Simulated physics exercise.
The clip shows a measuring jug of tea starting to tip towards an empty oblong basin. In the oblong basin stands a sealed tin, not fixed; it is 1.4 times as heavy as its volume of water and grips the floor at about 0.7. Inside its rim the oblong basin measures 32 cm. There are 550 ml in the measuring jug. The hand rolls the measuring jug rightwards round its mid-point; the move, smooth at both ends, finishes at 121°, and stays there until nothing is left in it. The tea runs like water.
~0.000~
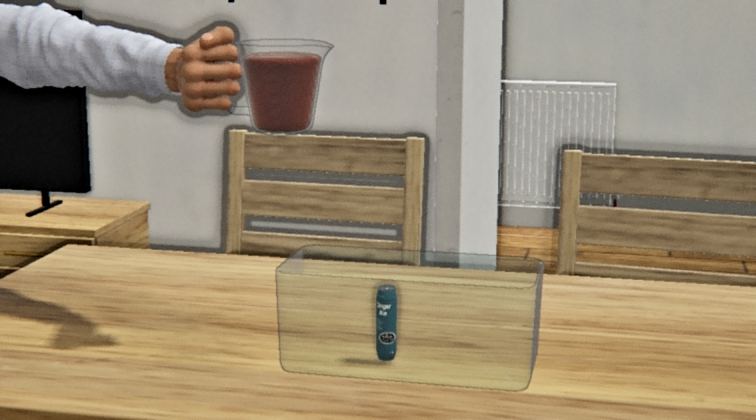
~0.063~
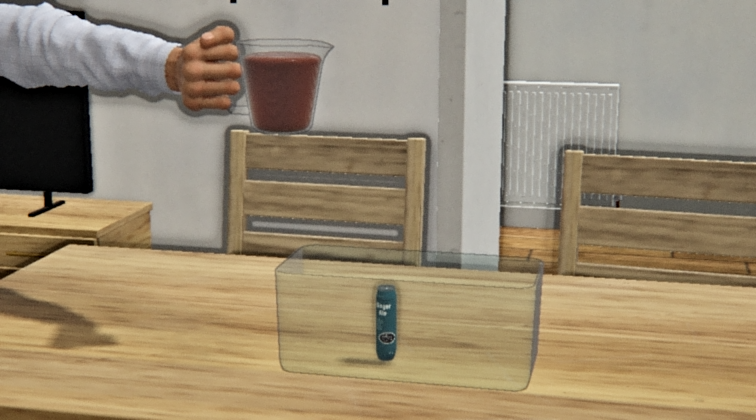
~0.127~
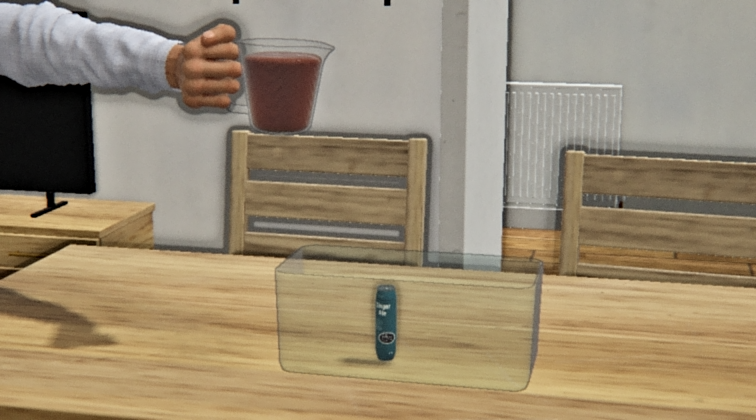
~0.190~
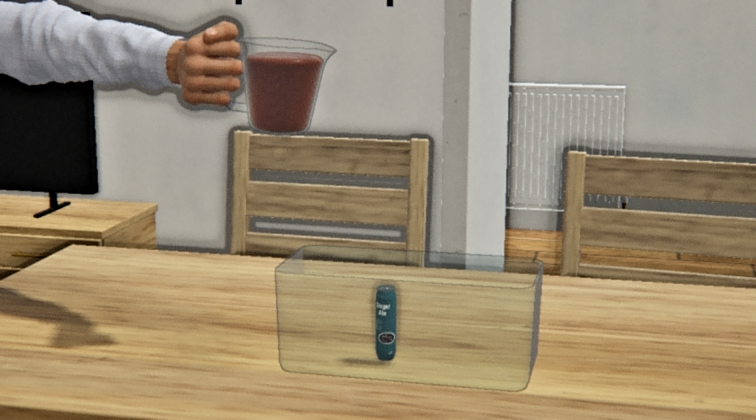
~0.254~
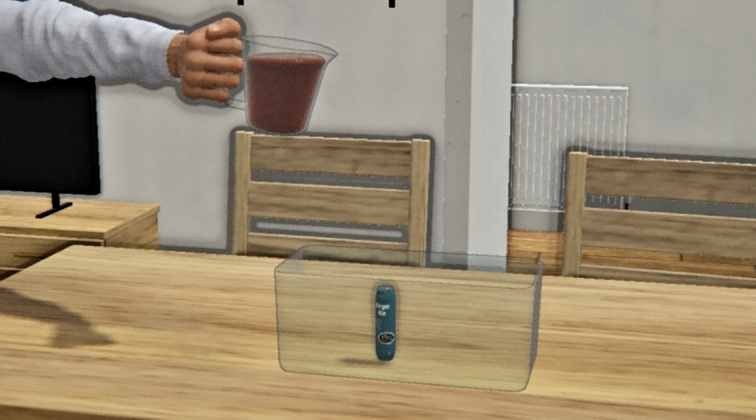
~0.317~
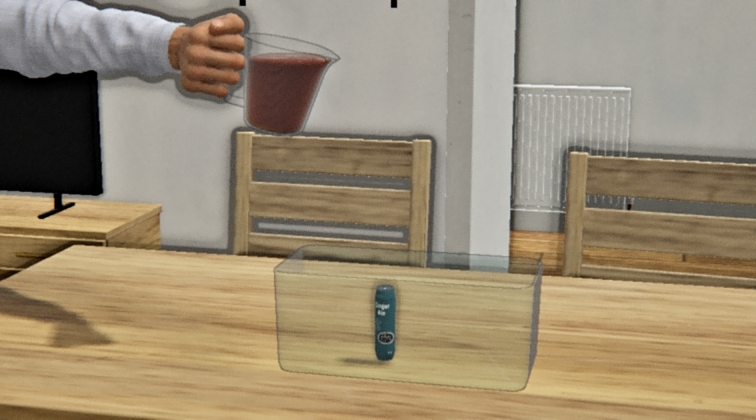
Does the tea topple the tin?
It remains upright.
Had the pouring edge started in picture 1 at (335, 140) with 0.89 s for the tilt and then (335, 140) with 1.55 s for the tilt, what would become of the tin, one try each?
First it falls; then it falls.
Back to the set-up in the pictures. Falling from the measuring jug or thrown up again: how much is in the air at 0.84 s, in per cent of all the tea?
About 24 per cent.
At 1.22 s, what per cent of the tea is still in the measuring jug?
About 6 per cent.
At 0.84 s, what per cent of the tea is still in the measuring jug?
Some 66 per cent.
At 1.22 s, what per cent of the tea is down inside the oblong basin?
Near 76 in a hundred.
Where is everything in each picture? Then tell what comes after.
In the first picture, tilt 0°; pouring edge (334, 45); surface from (245, 55) to (322, 57); the oblong basin's rim runs from (289, 259) to (539, 275); the tin's top is at (387, 291).
In the second picture, tilt 0°; pouring edge (334, 46); surface from (245, 54) to (322, 57).
In the third picture, tilt 2°; pouring edge (335, 47); surface from (247, 55) to (323, 58).
In the fourth picture, tilt 4°; pouring edge (336, 50); surface from (247, 55) to (325, 58).
In the fifth picture, tilt 8°; pouring edge (338, 54); surface from (249, 56) to (327, 59).
In the sixth picture, tilt 12°; pouring edge (340, 58); surface from (251, 57) to (332, 59).
After 0.84 s the tilt is 68° and 66 per cent is still to pour; the tin stands where it began.
After 1.22 s the tilt is 108° and 6 per cent is still to pour; the tin stands where it began.
After 1.62 s the tilt is 121° and 0 per cent is still to pour; the tin stands where it began.
After 2.05 s the tilt is 121° and 0 per cent is still to pour; the tin stands where it began.
In the end the tin stands where it began.
